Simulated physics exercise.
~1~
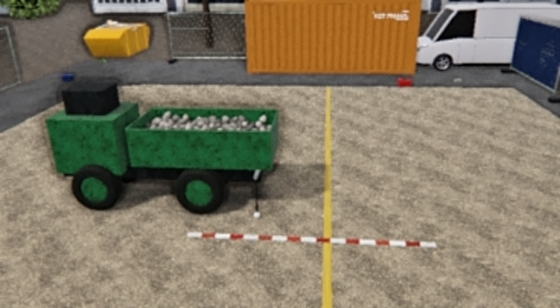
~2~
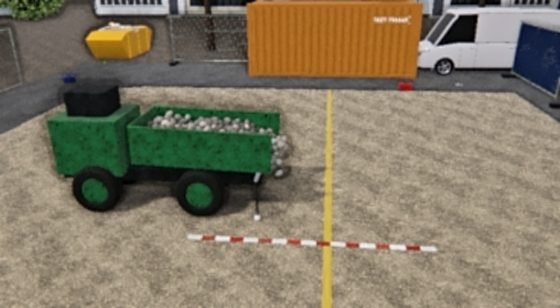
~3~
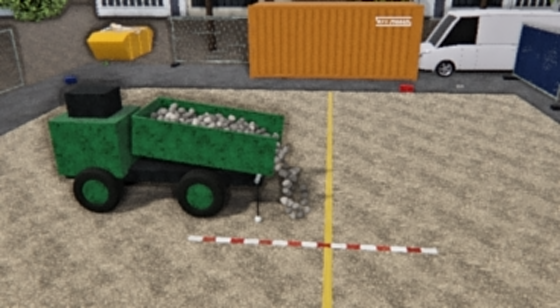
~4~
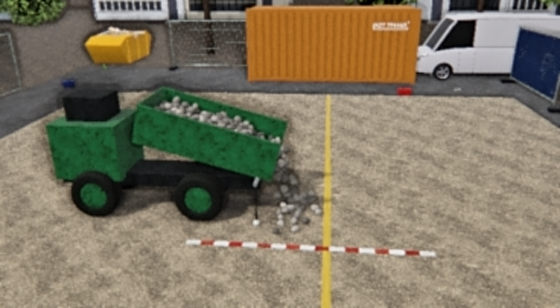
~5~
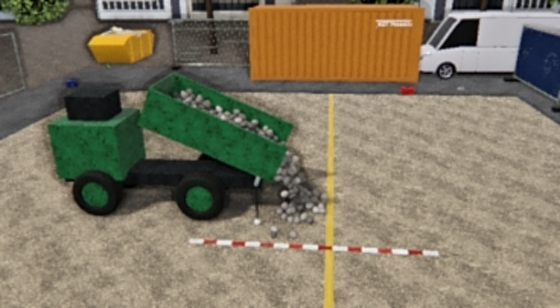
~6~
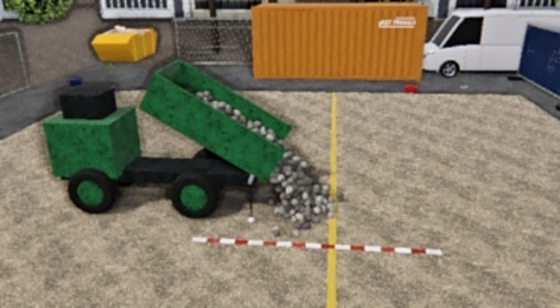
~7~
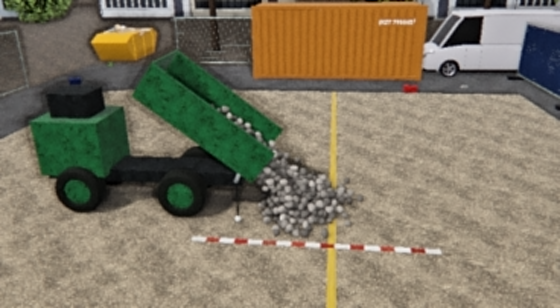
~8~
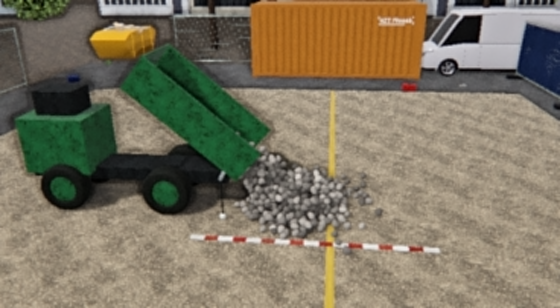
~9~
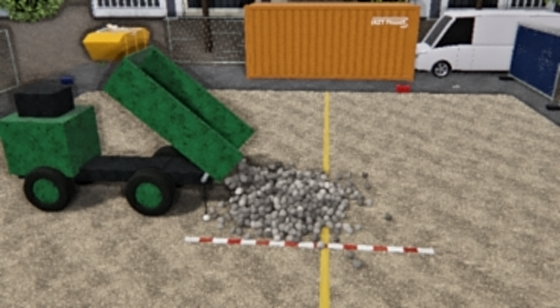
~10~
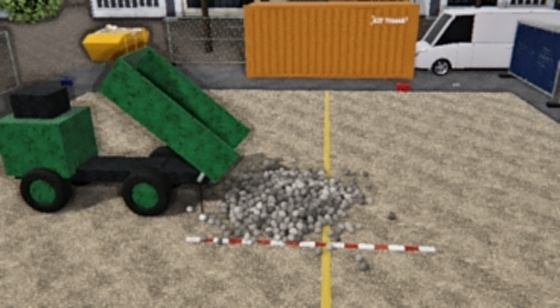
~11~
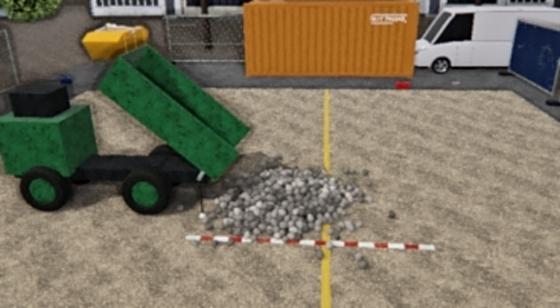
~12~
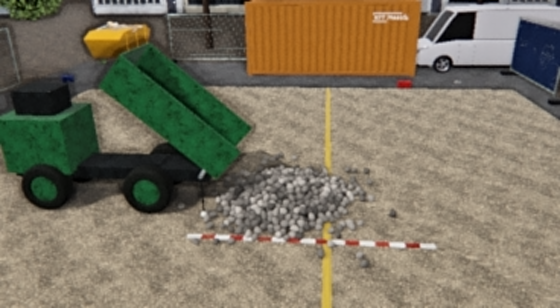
A green dump truck tilted its bed and poured grey stones onto the sandy ground, rolling left as they spilled. It stopped with its emptied bed still raised, leaving a wide heap mostly left of the yellow line, with some stones across it.
